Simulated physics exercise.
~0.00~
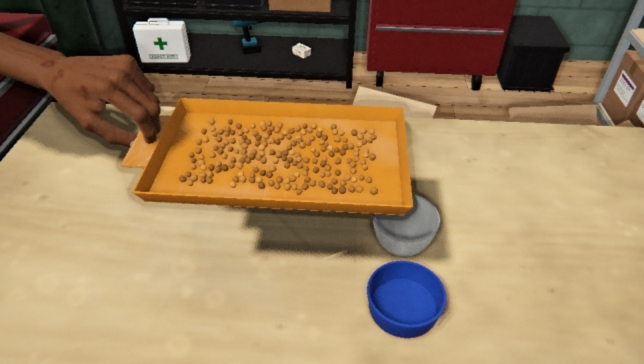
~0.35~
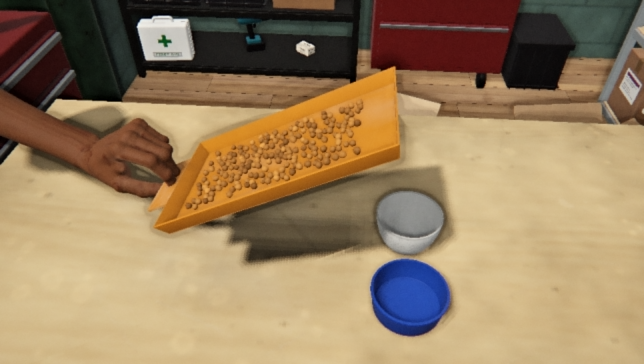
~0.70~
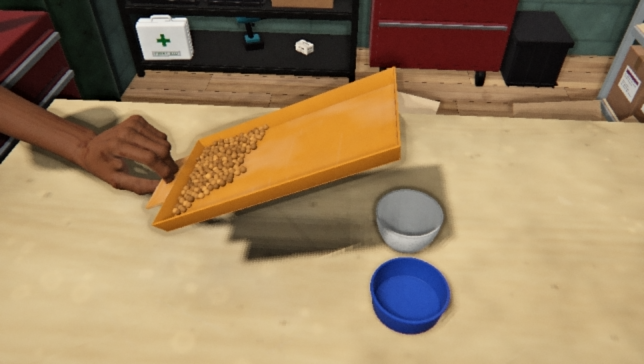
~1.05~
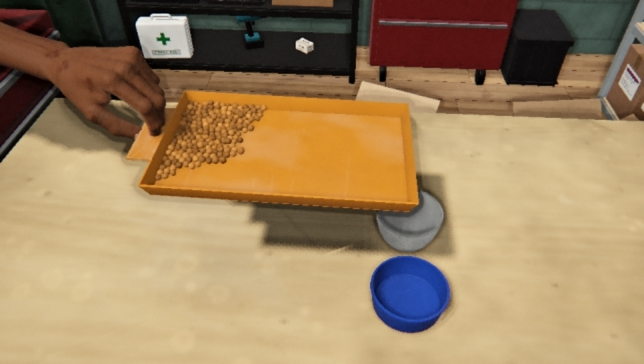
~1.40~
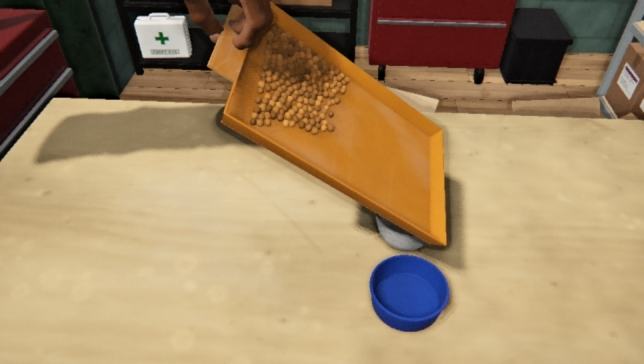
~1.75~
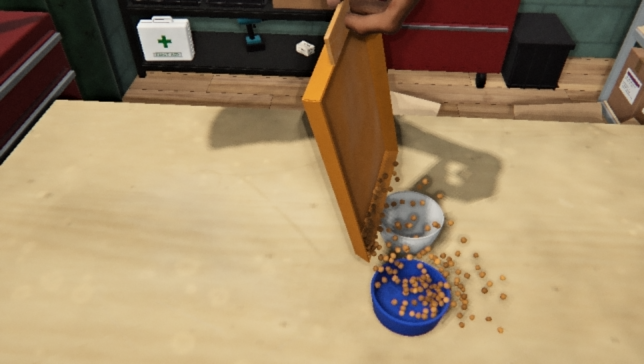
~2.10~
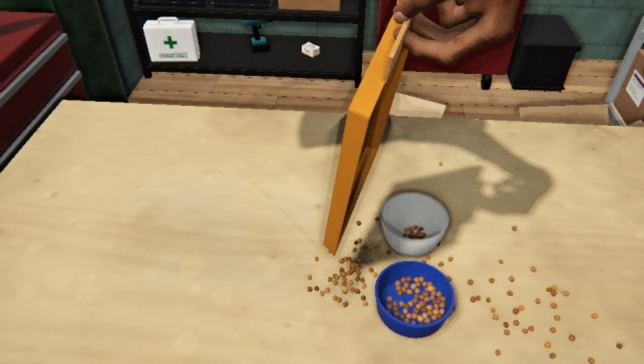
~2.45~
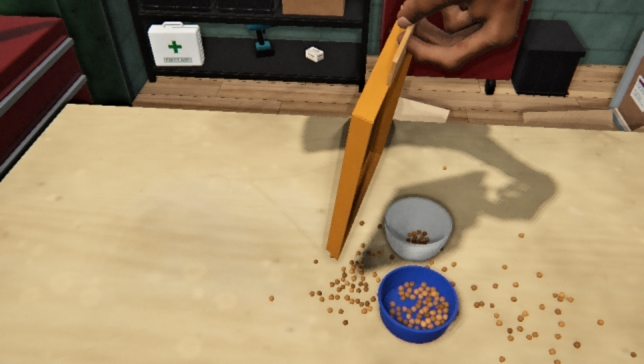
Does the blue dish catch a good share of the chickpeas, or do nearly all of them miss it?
The blue dish catches a good share of the chickpeas. Many others lie scattered on the table, and only a few land in the white bowl.
